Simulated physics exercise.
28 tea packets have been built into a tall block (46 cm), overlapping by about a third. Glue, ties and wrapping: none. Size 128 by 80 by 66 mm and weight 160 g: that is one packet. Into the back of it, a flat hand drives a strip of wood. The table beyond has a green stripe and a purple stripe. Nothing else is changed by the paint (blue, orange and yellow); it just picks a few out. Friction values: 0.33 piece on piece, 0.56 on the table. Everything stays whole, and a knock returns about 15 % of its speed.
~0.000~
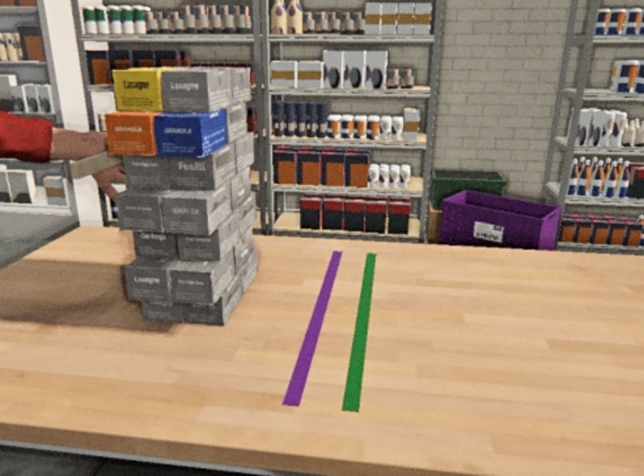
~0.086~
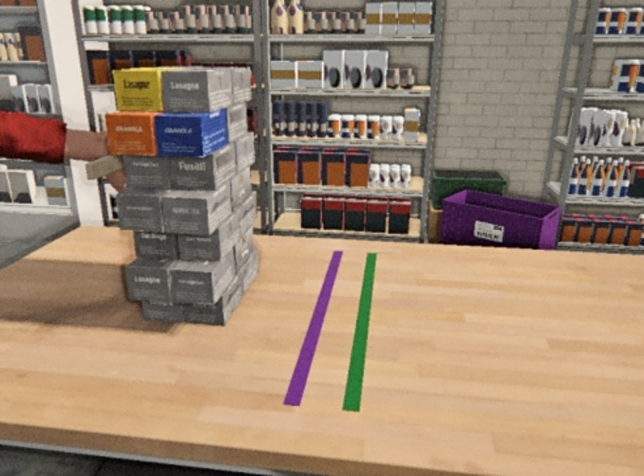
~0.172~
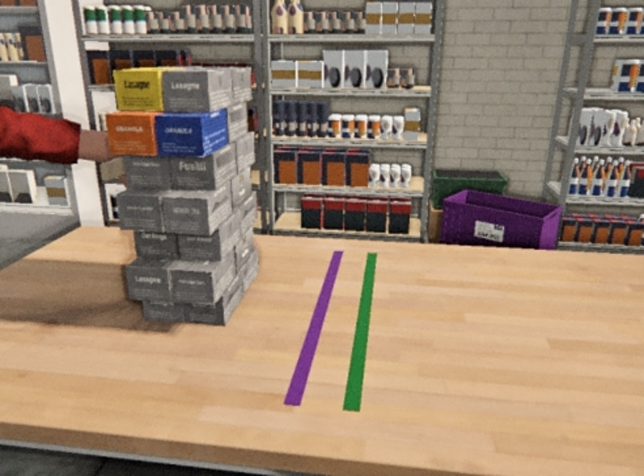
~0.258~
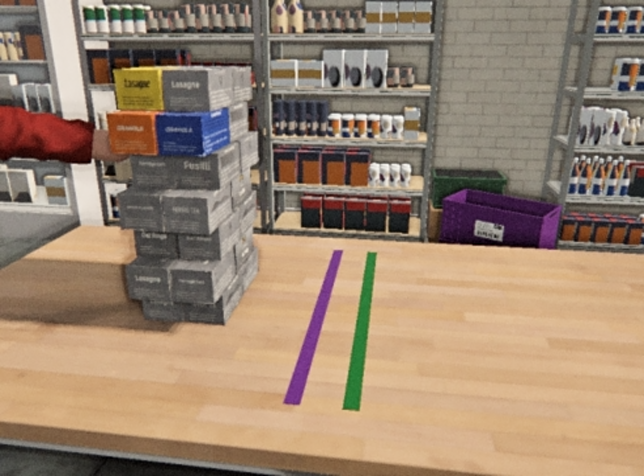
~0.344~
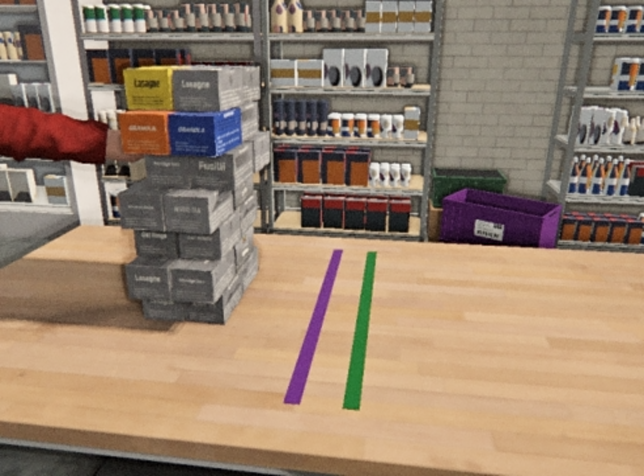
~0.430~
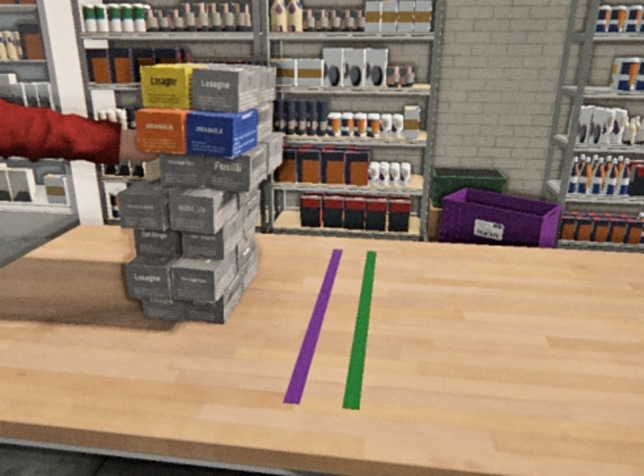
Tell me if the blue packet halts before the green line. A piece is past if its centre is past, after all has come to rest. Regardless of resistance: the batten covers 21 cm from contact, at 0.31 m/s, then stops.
No, across the line.
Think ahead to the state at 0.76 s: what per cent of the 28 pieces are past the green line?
It's 5 percent at that point.
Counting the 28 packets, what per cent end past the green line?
Around 45 %.
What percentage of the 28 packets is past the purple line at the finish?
Share past the line: Some 55 %.
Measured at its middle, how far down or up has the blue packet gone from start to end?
Looks like it winds up about 31 centimetres lower.
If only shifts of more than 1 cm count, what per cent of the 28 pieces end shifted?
The shifted ones make up 70 per cent.
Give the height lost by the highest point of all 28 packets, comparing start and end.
Roughly 20 centimetres.
After 0.56 s, none of the 28 packets past the green line, 20 disturbed; blue packet leaning 15°; orange packet leaning 9°.
After 0.76 s, 2 of the 28 packets past the green line; blue packet leaning 63°, 8 cm lower; orange packet leaning 25°.
After 0.96 s, 8 of the 28 packets past the green line; blue packet on its side; yellow packet leaning 55°, 13 cm lower.
After 1.28 s, 12 of the 28 packets past the green line; blue packet upside down; orange packet on its side.
At rest (2.6 s), 12 of the 28 packets past the green line; blue packet upside down; yellow packet upside down; orange packet on its side. As the last picture would show them, middles, blue packet near (424, 314).
